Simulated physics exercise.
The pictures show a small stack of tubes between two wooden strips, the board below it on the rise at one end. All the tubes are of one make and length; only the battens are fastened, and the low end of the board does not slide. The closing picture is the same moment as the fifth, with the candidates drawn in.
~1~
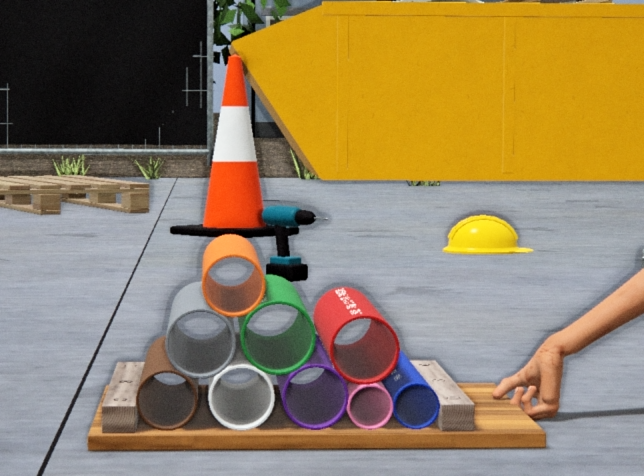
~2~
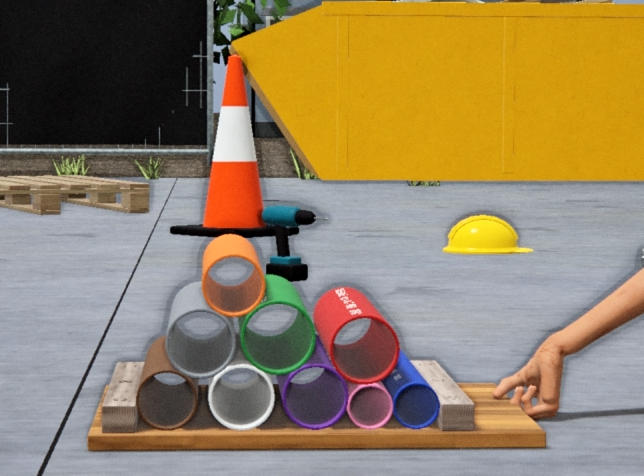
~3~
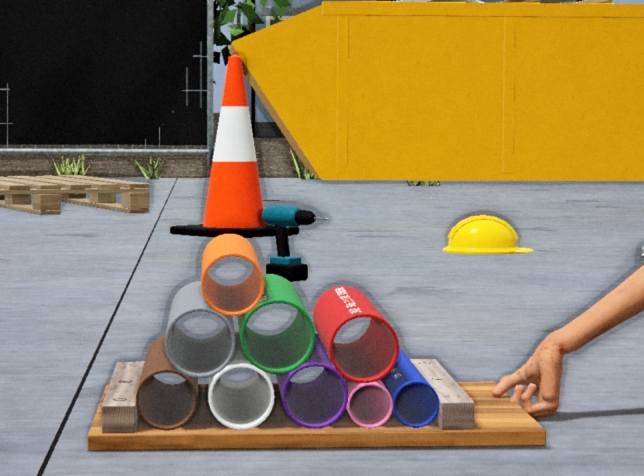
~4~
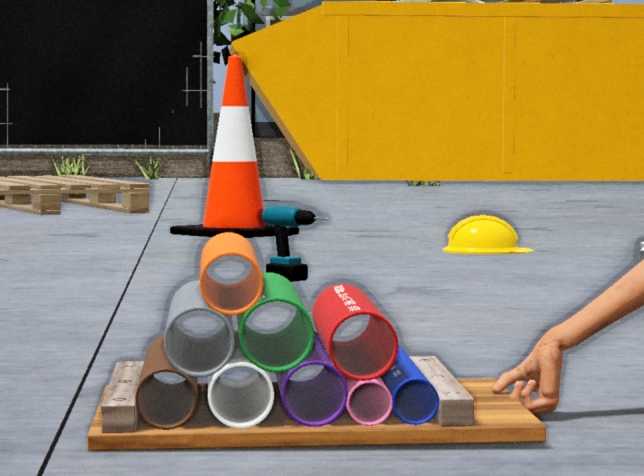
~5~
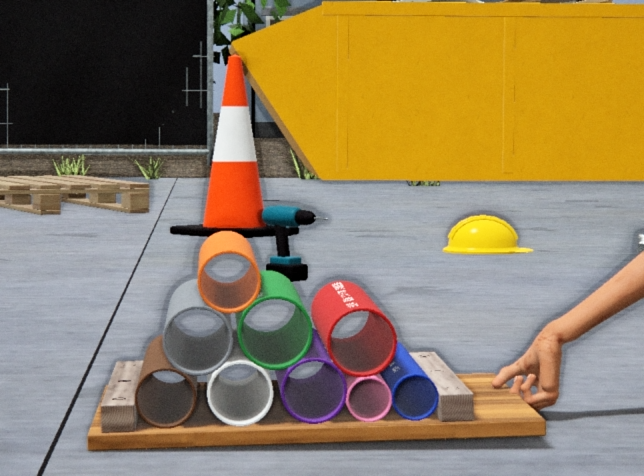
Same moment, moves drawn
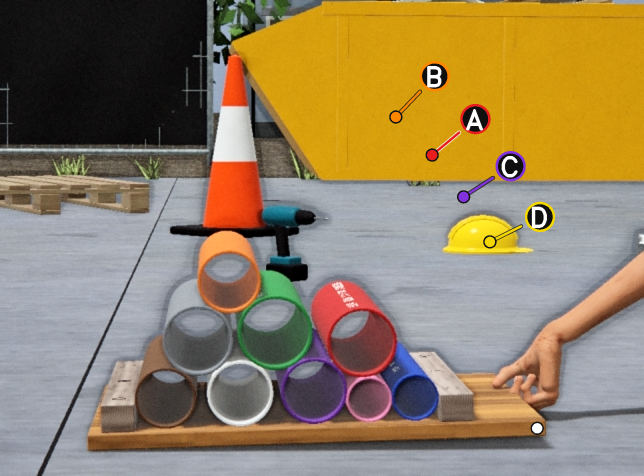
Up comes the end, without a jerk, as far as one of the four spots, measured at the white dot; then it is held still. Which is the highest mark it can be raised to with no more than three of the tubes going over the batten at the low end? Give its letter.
Raise it to A.
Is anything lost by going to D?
At D: Yes.
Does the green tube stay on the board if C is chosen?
No, with C.
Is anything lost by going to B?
Yes.
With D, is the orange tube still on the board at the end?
No.
On the marked copy, A at (432, 155); B at (396, 117); C at (464, 197); D at (490, 242); the white dot at (537, 429).
Following A. Soon after the start, board at 21°.
Later, board at 39°.
In the end, board at 40°, three over the low batten (green, grey, orange).
As for the rest, B four over the low batten (red, green, grey, orange); C three over the low batten (green, grey, orange); D two over the low batten (grey, orange).
